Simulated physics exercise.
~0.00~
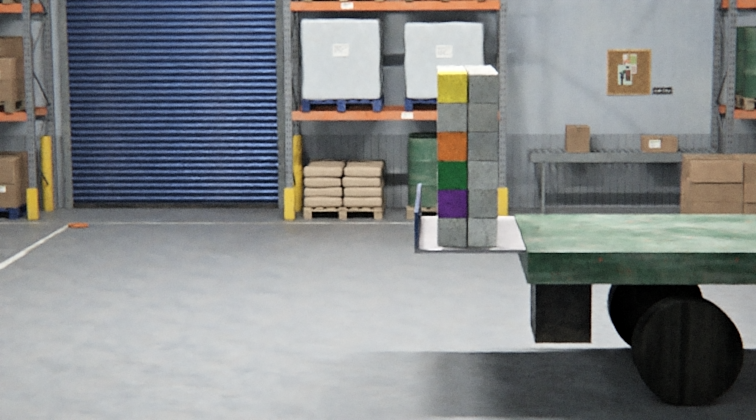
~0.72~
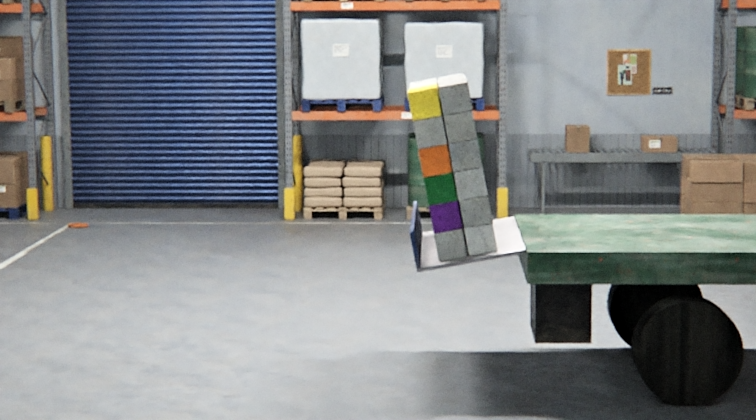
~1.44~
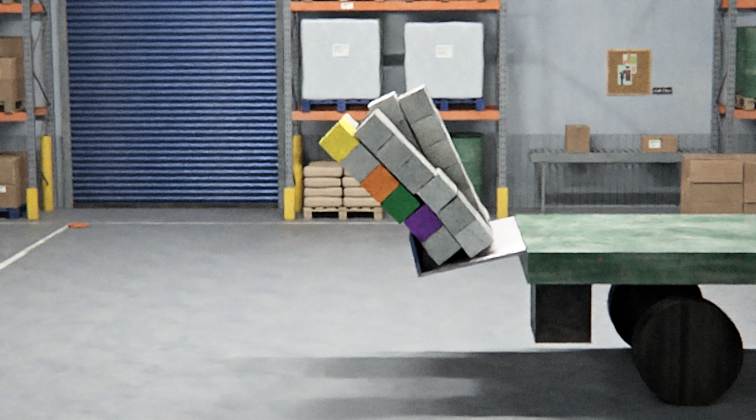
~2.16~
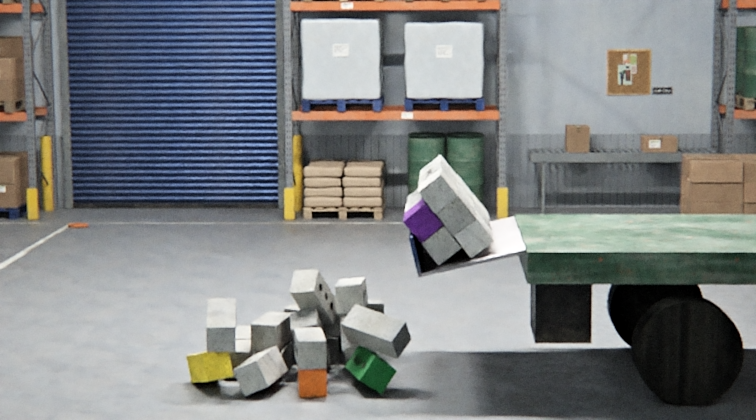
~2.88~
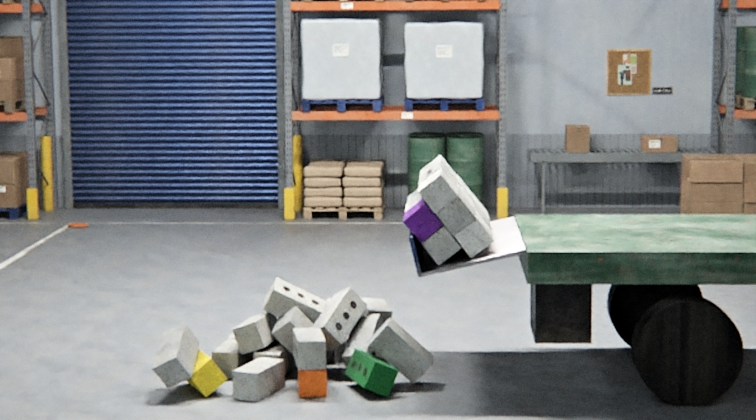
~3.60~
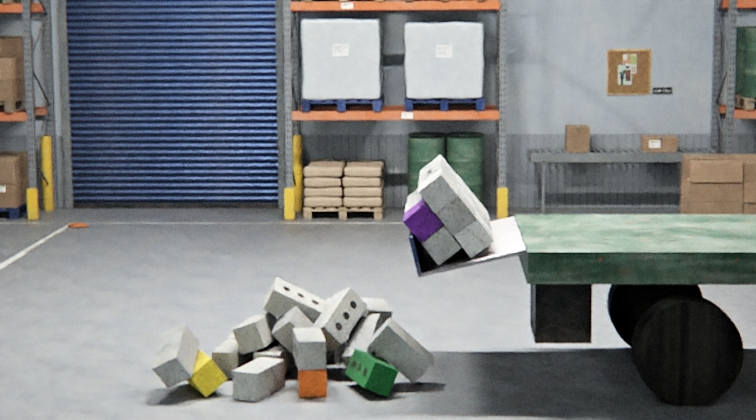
At first, a tall, narrow stack of concrete blocks, a few of them coloured, stands upright on a flap at the back of a flat-bed in a warehouse. The flap tilts down to the left, and the stack leans with it. The upper part then tips far over to the left, its columns splitting apart. Most of the blocks tumble to the floor, the yellow, orange and green ones among them. The heap shifts a little and settles, while the purple block stays on the sloping flap, tilted among a few grey blocks.
